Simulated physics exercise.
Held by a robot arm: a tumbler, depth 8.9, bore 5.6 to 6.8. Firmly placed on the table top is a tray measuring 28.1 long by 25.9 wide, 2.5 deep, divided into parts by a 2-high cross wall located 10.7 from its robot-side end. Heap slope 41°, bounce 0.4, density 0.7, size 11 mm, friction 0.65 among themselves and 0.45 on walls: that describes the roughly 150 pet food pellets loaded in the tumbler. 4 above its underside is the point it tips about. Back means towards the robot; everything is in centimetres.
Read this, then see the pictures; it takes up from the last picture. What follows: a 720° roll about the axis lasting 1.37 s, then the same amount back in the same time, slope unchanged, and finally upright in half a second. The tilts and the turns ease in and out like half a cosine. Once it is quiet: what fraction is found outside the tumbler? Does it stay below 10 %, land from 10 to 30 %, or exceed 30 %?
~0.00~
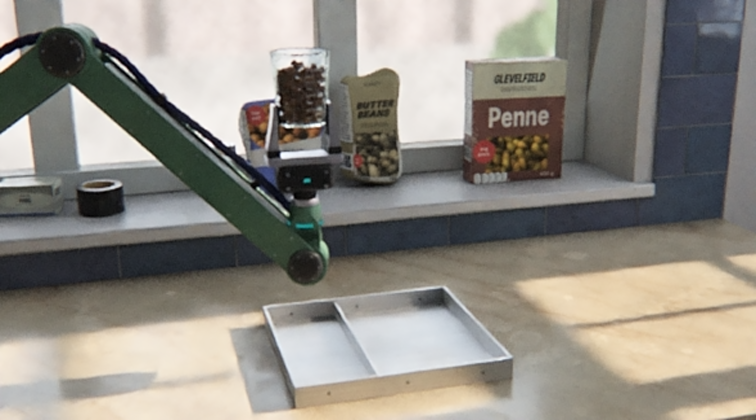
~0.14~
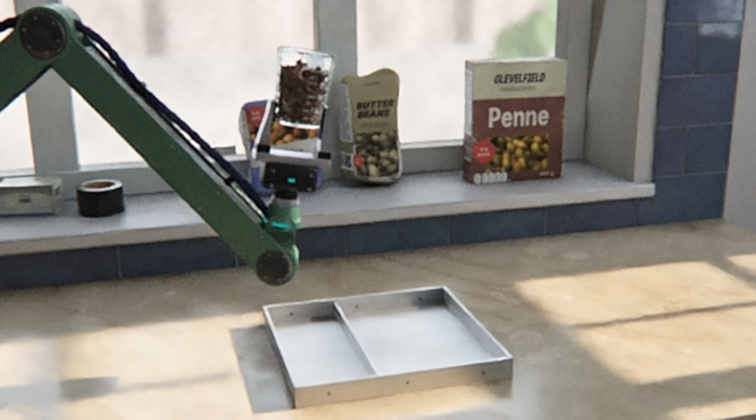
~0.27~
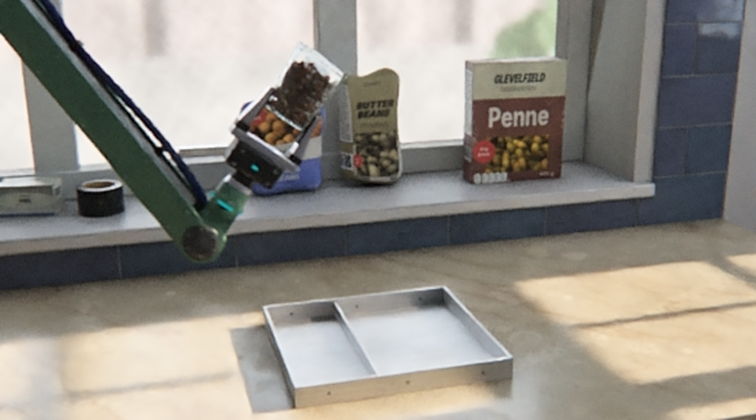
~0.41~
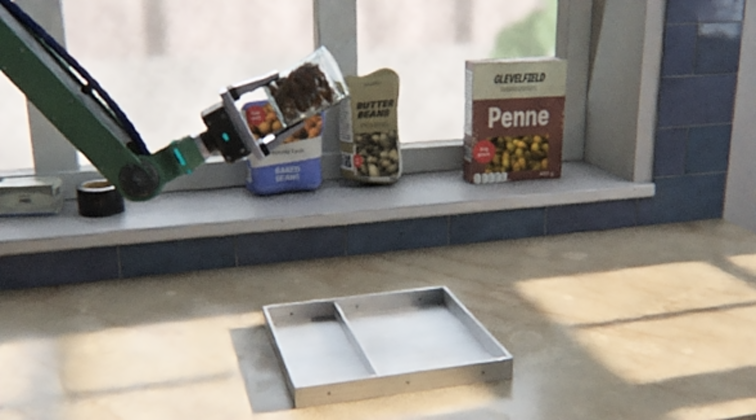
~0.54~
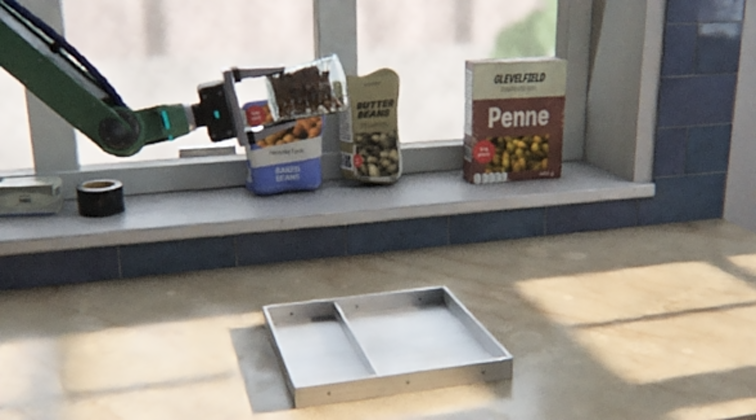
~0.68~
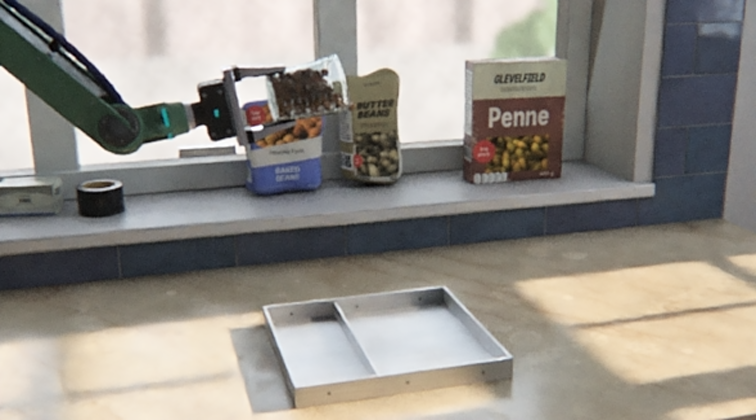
It exceeds 30 %.
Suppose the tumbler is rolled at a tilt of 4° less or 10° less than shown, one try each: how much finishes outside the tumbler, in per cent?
About 30 and 15 per cent.
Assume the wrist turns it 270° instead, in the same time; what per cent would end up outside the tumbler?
Roughly 30 %.
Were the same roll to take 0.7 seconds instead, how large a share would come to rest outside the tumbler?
Estimated share: Close to 20 %.
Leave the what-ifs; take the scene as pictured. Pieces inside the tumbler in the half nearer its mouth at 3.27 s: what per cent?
Some 30 per cent.
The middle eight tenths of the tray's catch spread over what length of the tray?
That stretch is roughly 12 cm long.
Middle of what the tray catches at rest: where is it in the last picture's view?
The centre sits around (405, 339).
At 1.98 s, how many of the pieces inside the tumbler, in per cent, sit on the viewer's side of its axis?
Viewer-side fraction of pieces: Approx. 35 %.
After 1.98 s, tipped 81°, highest piece 39 above the table; 113 in the tumbler, 32 in the far-side part, 5 in flight or on a rim.
After 3.27 s, tipped 81°, highest piece 39 above the table; 77 in the tumbler, 67 in the far-side part, 2 in the robot-side part, 4 in flight or on a rim.
After 4.12 s, upright, highest piece 40 above the table; 74 in the tumbler, 72 in the far-side part, 4 in the robot-side part.
After 4.82 s, upright, highest piece 40 above the table; 74 in the tumbler, 72 in the far-side part, 4 in the robot-side part.
At rest, 74 in the tumbler, 72 in the far-side part, 4 in the robot-side part. That is 51 % outside the tumbler.
